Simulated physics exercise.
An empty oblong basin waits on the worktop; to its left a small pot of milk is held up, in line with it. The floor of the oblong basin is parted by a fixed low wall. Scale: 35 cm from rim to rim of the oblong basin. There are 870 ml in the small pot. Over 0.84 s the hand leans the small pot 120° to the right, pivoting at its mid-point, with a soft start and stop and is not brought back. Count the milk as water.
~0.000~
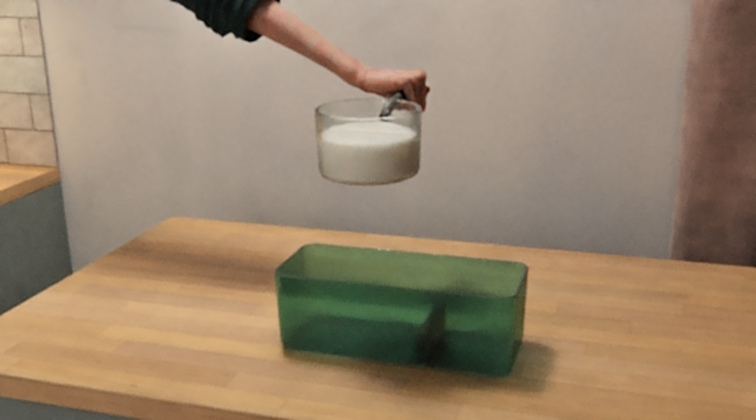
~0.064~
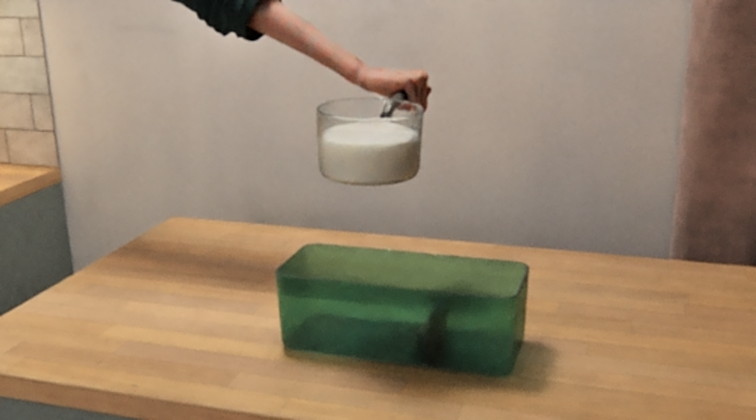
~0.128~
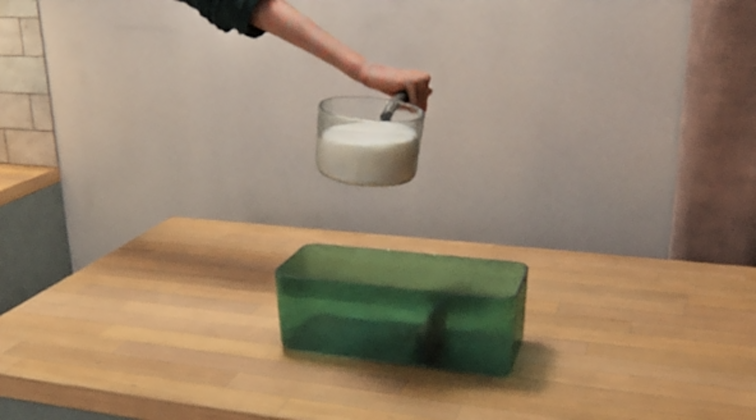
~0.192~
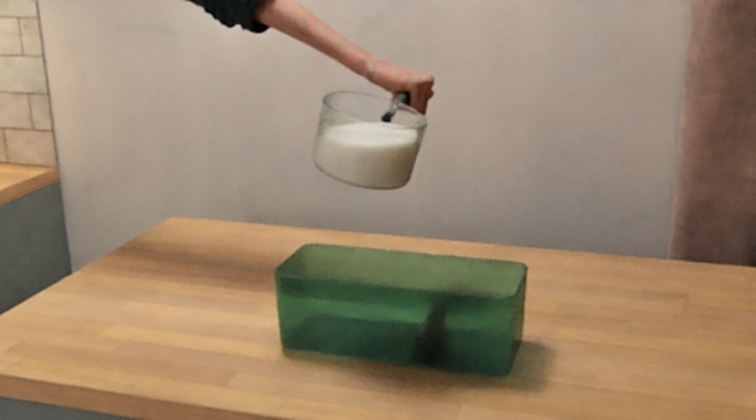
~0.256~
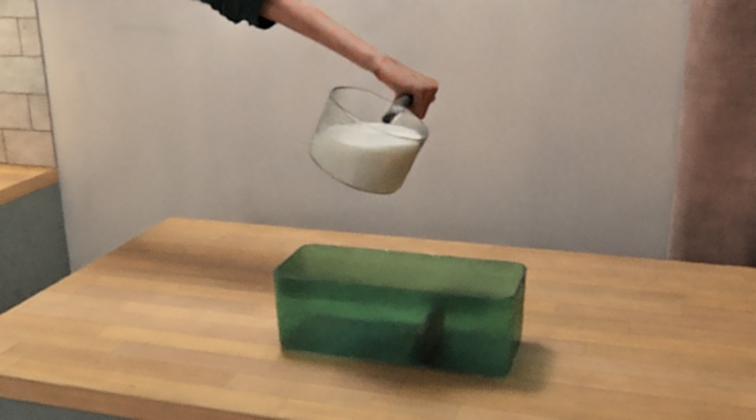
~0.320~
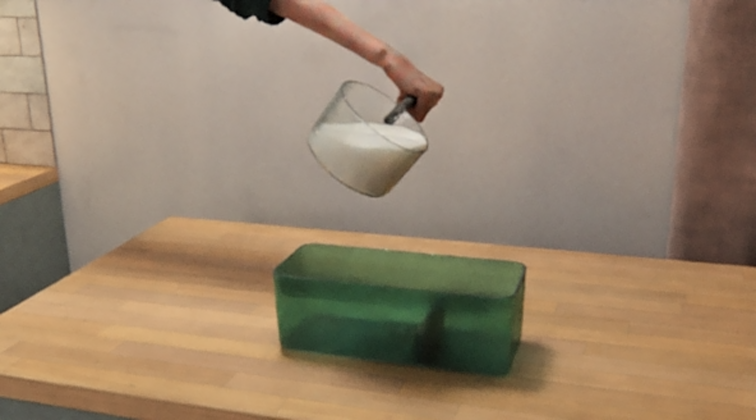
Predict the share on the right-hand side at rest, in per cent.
Roughly 70 per cent is past the wall.
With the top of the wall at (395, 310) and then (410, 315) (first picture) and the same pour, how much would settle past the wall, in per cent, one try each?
In turn about 90 and 85 per cent.
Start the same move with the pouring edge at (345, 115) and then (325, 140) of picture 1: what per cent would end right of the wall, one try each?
In turn about 10 and 10 per cent.
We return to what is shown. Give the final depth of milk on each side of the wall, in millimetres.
Left about 8 mm, right about 40 mm.
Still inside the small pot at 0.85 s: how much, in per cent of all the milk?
Some 3 per cent.
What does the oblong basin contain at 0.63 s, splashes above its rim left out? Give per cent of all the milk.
Some 22 per cent.
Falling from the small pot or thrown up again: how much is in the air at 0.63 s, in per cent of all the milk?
About 48 per cent.
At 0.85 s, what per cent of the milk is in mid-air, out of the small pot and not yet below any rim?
About 18 per cent.
By 0.63 s the tilt is 102° and 32 per cent is still to pour, 0 is left of the wall and 21 right of it.
By 0.85 s the tilt is 120° and 3 per cent is still to pour, 12 is left of the wall and 66 right of it.
By 1.09 s the tilt is 120° and 0 per cent is still to pour, 25 is left of the wall and 72 right of it.
By 1.34 s the tilt is 120° and 0 per cent is still to pour, 26 is left of the wall and 70 right of it.
At rest 27 per cent lies left of the wall, 70 right of it and 3 outside.
